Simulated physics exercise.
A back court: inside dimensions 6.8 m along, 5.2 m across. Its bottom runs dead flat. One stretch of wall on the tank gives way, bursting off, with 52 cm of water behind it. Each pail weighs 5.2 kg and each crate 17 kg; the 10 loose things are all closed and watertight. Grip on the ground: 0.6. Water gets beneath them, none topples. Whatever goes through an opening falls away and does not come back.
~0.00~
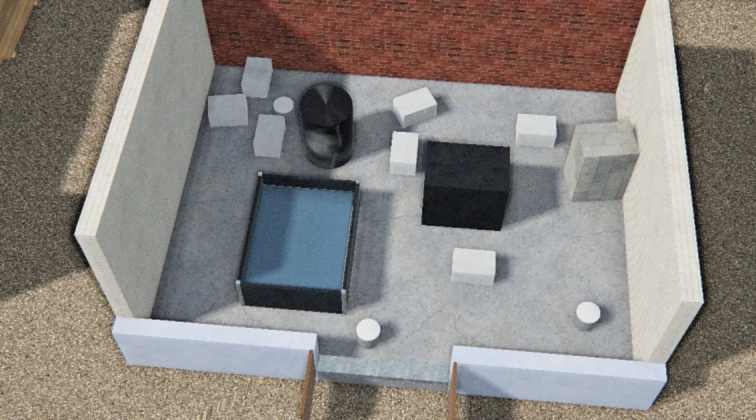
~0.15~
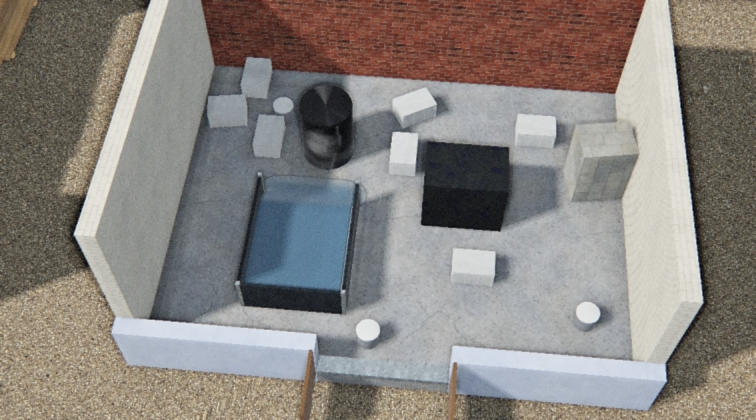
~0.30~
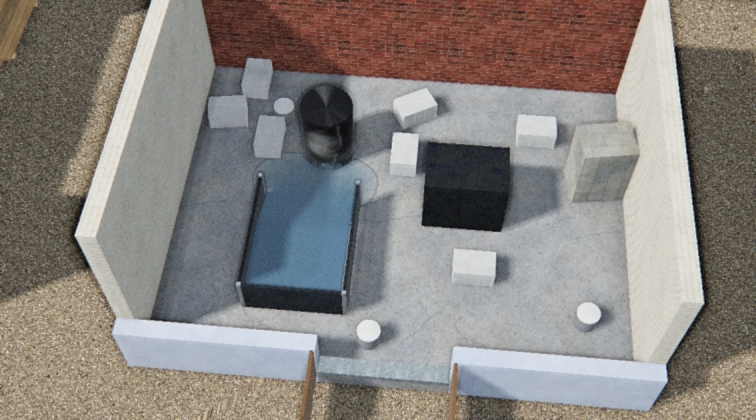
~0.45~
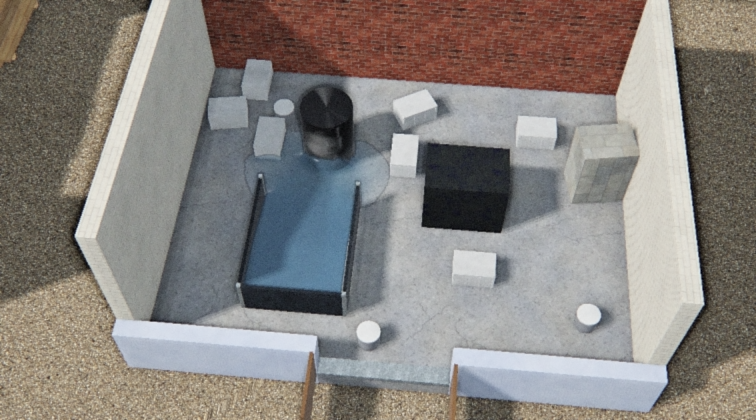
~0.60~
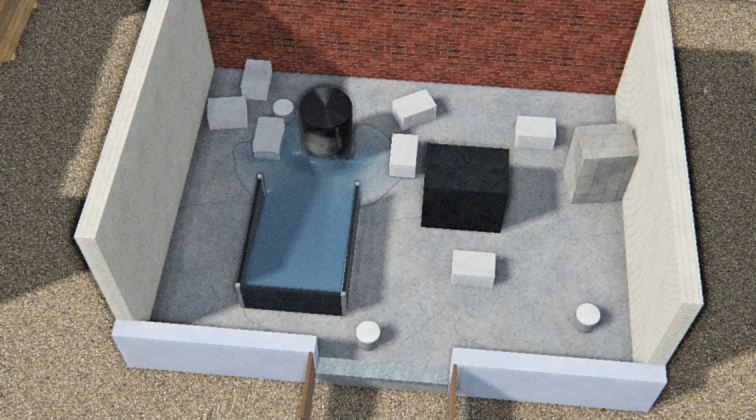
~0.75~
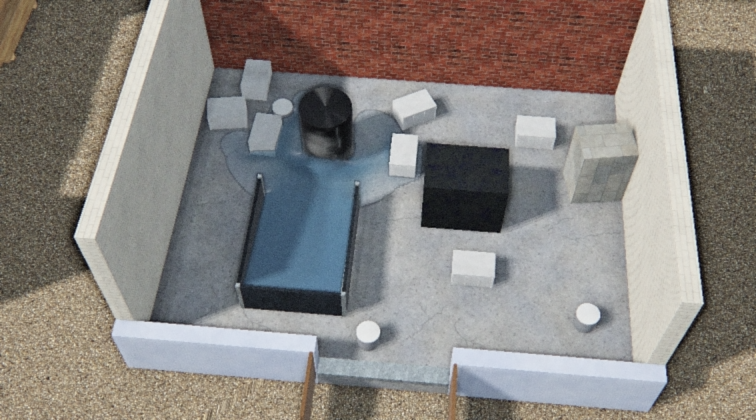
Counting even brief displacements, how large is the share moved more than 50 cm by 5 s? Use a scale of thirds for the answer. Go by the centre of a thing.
On that scale: One to two thirds.
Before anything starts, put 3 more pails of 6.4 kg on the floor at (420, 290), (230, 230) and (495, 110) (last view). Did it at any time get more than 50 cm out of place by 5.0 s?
Going through them, I'd say falls short, falls short and finally exceeds it.
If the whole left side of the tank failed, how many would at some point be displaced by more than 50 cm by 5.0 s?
In that case the number is 4.
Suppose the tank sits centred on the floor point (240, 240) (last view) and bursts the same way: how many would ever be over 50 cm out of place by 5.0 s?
5.
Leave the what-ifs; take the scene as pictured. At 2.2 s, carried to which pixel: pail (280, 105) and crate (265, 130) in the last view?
Somewhere around (290, 65) and (242, 98).
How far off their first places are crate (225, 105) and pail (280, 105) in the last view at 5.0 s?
Distances: 10 cm; 200 cm.
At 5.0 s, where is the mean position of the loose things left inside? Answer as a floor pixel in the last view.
Close to pixel (429, 174).
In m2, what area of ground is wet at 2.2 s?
Flooded: Near 15 m2.
After 1.1 s 0 of 10 are over 50 cm from their spots; 0 afloat.
After 2.2 s 4 of 10 are over 50 cm from their spots; 4 afloat.
After 3.5 s 5 of 10 are over 50 cm from their spots; 4 afloat.
After 5.0 s 4 of 10 are over 50 cm from their spots, and 5 have been at some point; 3 afloat.
